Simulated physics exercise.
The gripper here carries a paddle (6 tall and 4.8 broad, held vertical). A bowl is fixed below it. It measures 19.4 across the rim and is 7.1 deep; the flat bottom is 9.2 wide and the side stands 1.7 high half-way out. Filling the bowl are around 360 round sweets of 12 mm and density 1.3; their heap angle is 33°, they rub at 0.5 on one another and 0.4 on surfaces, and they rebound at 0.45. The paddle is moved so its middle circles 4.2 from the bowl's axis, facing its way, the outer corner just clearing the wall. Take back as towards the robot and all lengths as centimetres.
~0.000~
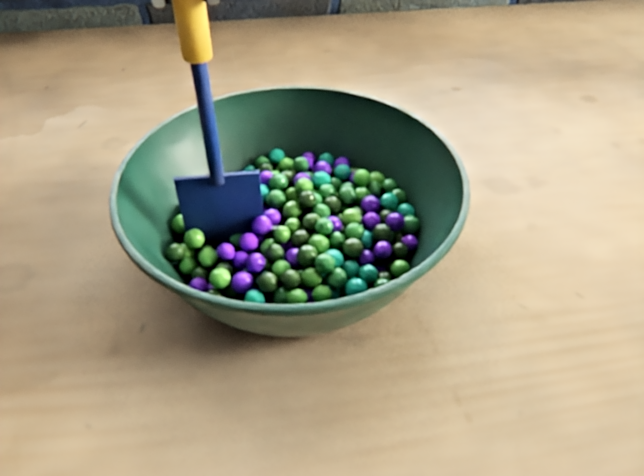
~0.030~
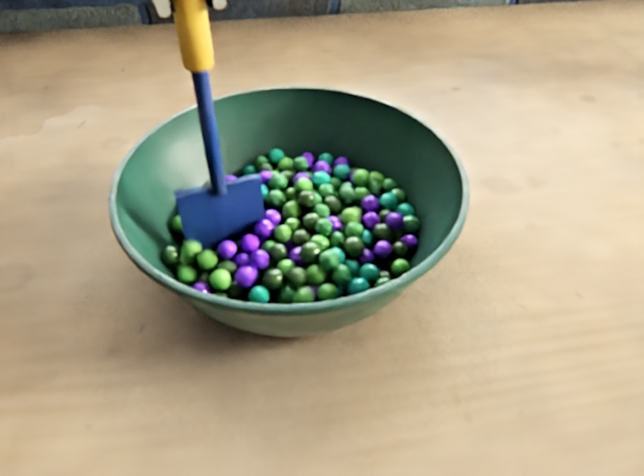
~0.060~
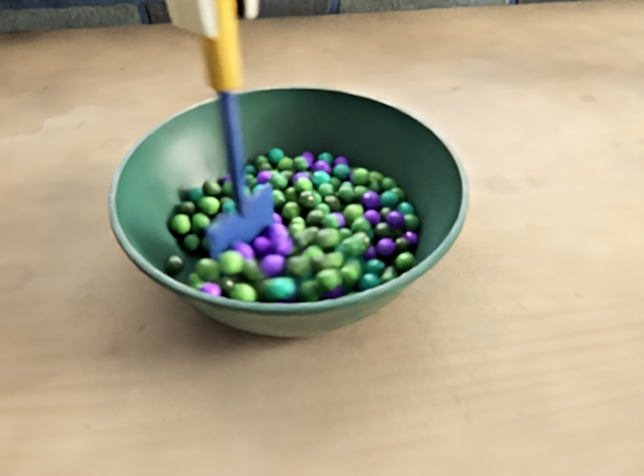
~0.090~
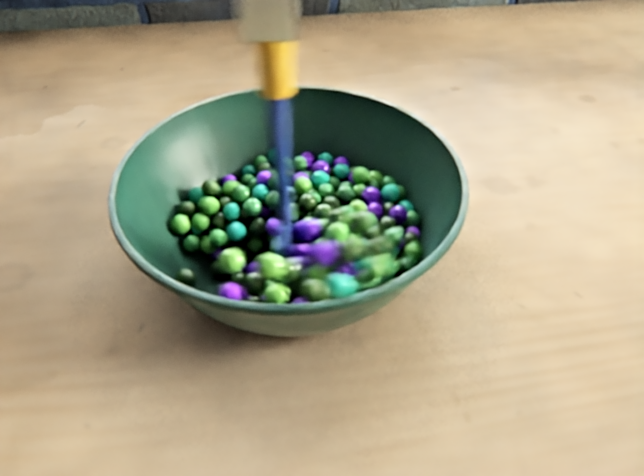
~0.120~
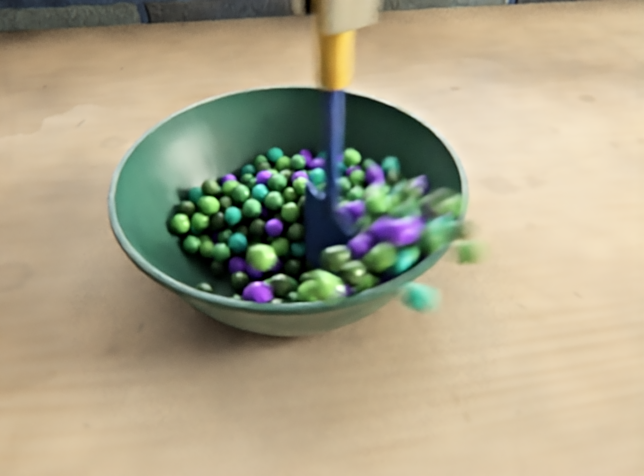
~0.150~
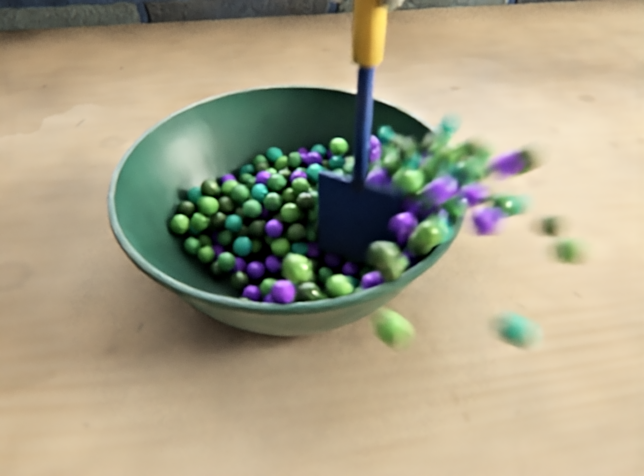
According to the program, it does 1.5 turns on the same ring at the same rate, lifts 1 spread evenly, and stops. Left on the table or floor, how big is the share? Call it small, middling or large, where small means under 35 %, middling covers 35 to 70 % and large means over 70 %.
I would call it middling.
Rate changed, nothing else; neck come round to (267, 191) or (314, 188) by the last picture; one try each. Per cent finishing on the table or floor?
Near 10 in a hundred for the first and near 25 in a hundred for the second.
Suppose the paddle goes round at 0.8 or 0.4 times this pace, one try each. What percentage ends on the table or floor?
Roughly 30 and 5 per cent.
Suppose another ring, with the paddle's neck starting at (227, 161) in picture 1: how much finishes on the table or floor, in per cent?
Roughly 35 per cent.
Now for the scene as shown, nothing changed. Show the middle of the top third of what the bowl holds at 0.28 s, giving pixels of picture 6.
Upper-third centre: Approx. (227, 131) px.
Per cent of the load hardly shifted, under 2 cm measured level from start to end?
Something close to 5 percent, I'd say.
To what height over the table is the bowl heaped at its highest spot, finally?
Measured height: Some 5.5 cm.
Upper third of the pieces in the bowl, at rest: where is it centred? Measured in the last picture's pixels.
Roughly pixel (336, 216).
By 0.28 s, 297° round, highest piece 13 above the table; 272 in the bowl, 3 on the table or floor, 84 in flight or on the tool.
By 0.41 s, 83° round, highest piece 11 above the table; 225 in the bowl, 83 on the table or floor, 51 in flight or on the tool.
By 0.67 s, 180° round, highest piece 6 above the table; 202 in the bowl, 155 on the table or floor, 2 in flight or on the tool.
By 1.37 s, 180° round, highest piece 5 above the table; 202 in the bowl, 157 on the table or floor.
Final count, 202 in the bowl, 157 on the table or floor. That is 44 % on the table or floor.
